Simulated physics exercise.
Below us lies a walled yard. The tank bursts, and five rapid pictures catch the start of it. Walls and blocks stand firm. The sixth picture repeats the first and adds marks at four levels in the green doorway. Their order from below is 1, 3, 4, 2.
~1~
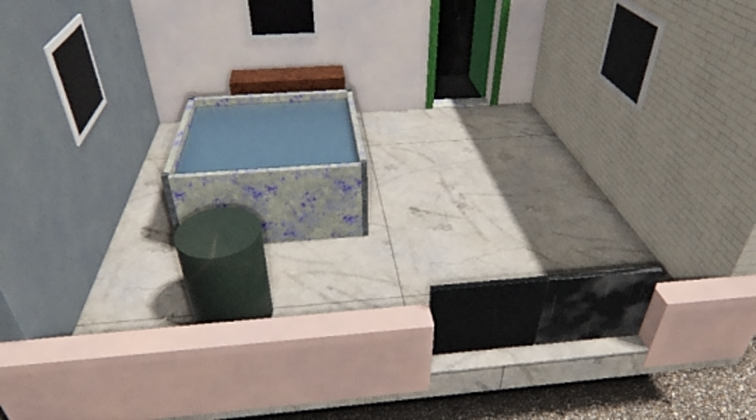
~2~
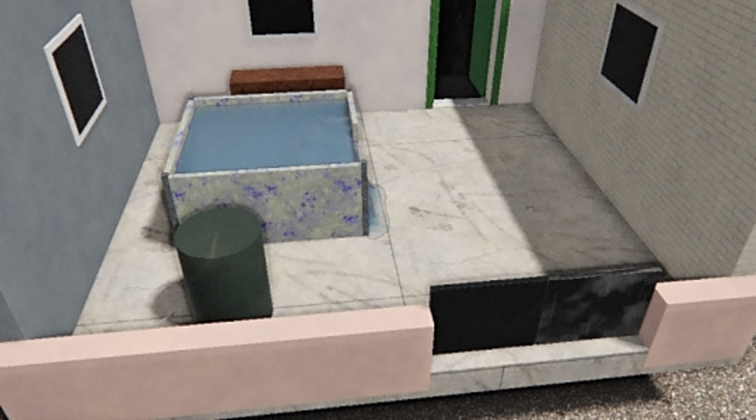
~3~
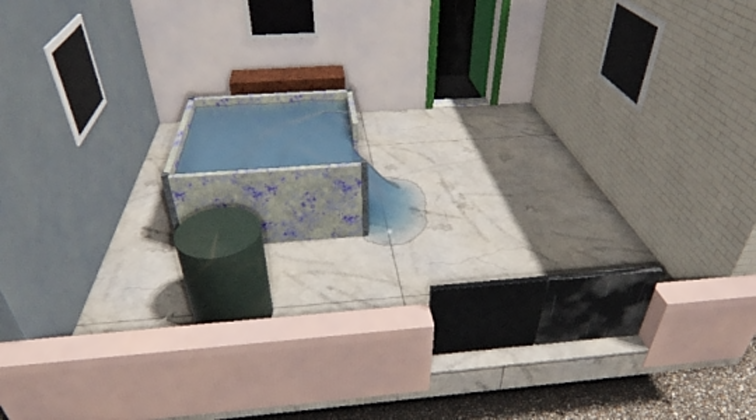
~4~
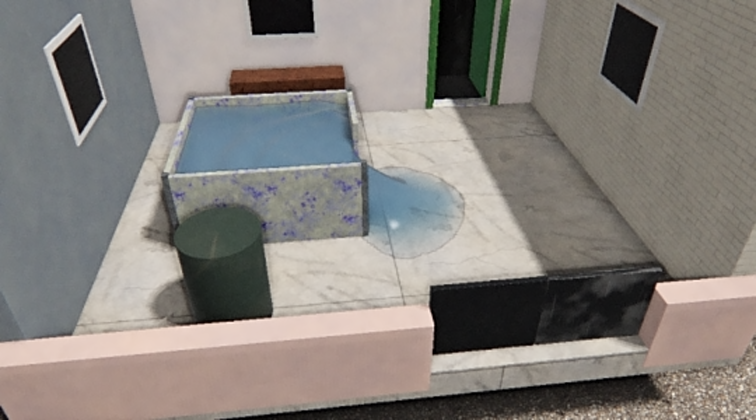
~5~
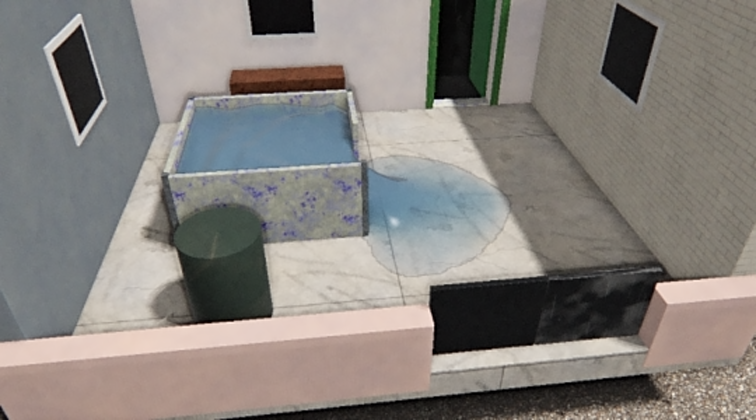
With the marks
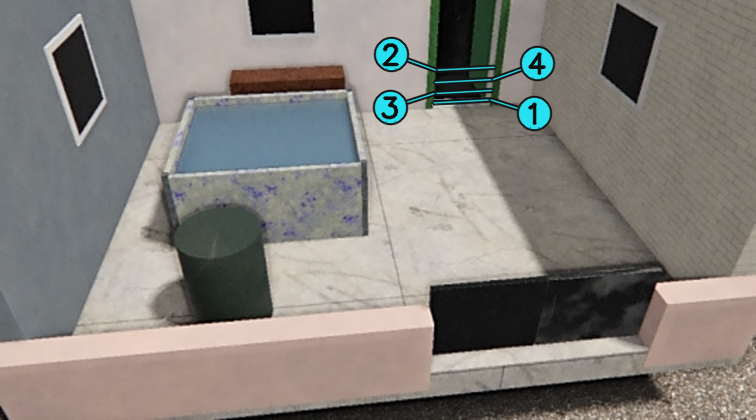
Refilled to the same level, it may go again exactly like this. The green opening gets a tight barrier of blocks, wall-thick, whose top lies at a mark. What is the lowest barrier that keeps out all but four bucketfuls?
3 will do.
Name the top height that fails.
The answer is 1.
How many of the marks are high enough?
Three of the four.
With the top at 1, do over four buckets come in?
Yes, that goes wrong.
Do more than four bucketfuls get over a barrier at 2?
No, not at all.
In cyan, 1 at (462, 101); 2 at (465, 68); 3 at (463, 92); 4 at (464, 81); from the bottom up 1, 3, 4, 2.
With 1, about 12 bucketfuls get in.
With 2, nothing gets over.
With 3, nothing gets over.
With 4, nothing gets over.
